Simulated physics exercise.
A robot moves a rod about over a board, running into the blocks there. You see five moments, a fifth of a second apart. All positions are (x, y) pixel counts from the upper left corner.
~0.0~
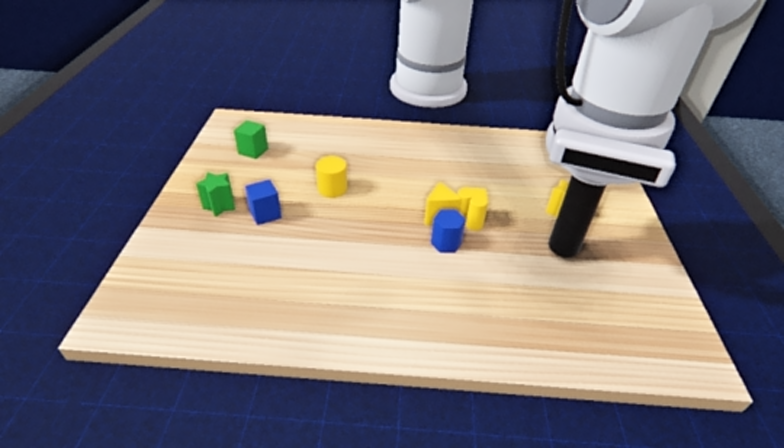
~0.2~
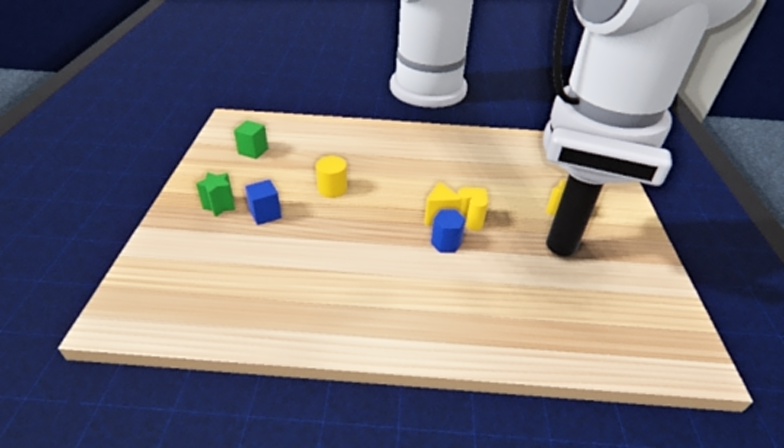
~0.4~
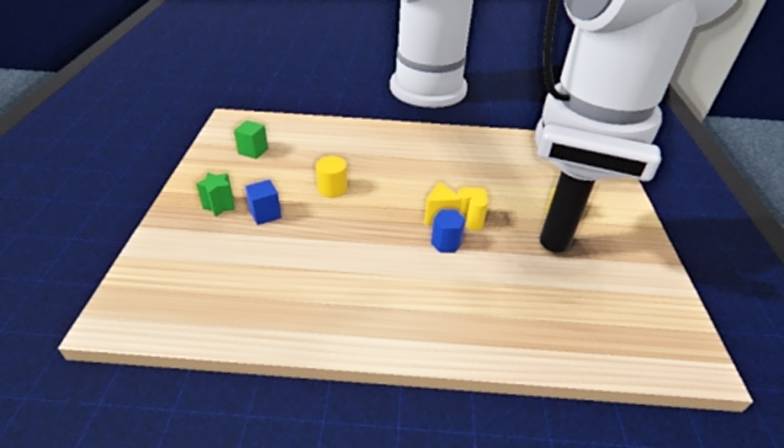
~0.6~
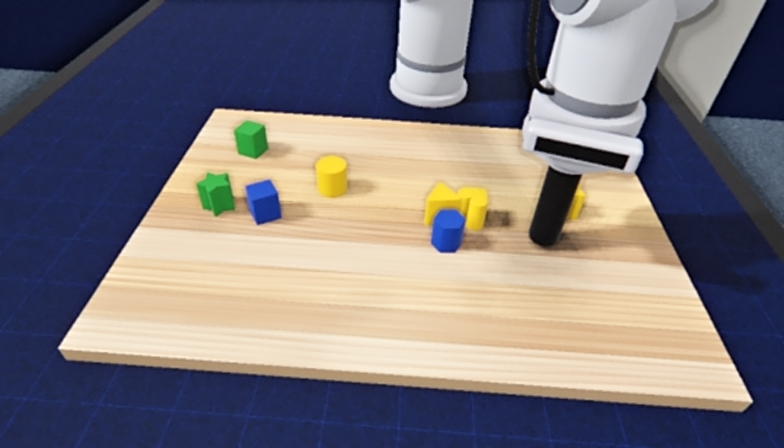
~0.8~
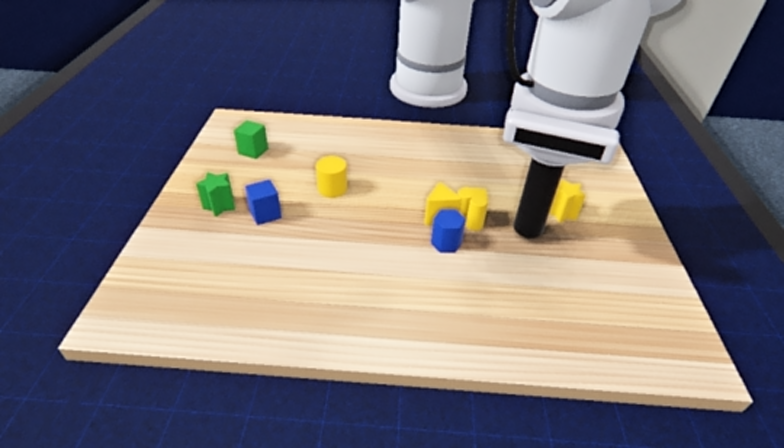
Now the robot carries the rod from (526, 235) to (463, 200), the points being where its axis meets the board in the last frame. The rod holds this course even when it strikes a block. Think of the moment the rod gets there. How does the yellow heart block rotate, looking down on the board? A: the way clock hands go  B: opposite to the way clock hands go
The answer is B.
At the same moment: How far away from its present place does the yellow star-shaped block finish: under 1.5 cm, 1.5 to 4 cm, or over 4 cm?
Overall it shifts less than 1.5 cm.
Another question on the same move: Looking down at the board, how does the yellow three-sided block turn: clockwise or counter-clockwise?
Its rotation is clockwise.
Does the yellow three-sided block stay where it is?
I'd say no.
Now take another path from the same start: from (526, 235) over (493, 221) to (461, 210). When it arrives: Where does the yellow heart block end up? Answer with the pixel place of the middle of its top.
My best guess is (438, 184).
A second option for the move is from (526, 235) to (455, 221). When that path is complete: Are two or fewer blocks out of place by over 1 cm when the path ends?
I'd say yes.
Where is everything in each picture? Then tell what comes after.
In the first frame, rod tip (563, 248); block tops, yellow three-sided block (443, 193); yellow heart block (475, 195); yellow star-shaped block partly hidden.
In the second frame, rod (561, 247); blocks unchanged.
In the third frame, rod (554, 244); blocks unchanged.
In the fourth frame, rod (543, 238); blocks unchanged.
In the fifth frame, rod (528, 230); yellow three-sided block (443, 193); yellow heart block (475, 195); yellow star-shaped block (570, 189).
What follows on the original path. Halfway along, rod (495, 211); nothing pushed yet.
At the end, rod (464, 194); yellow three-sided block (435, 196), turned 25° clockwise; yellow heart block (462, 192), turned 50° anticlockwise; yellow star-shaped block in place.
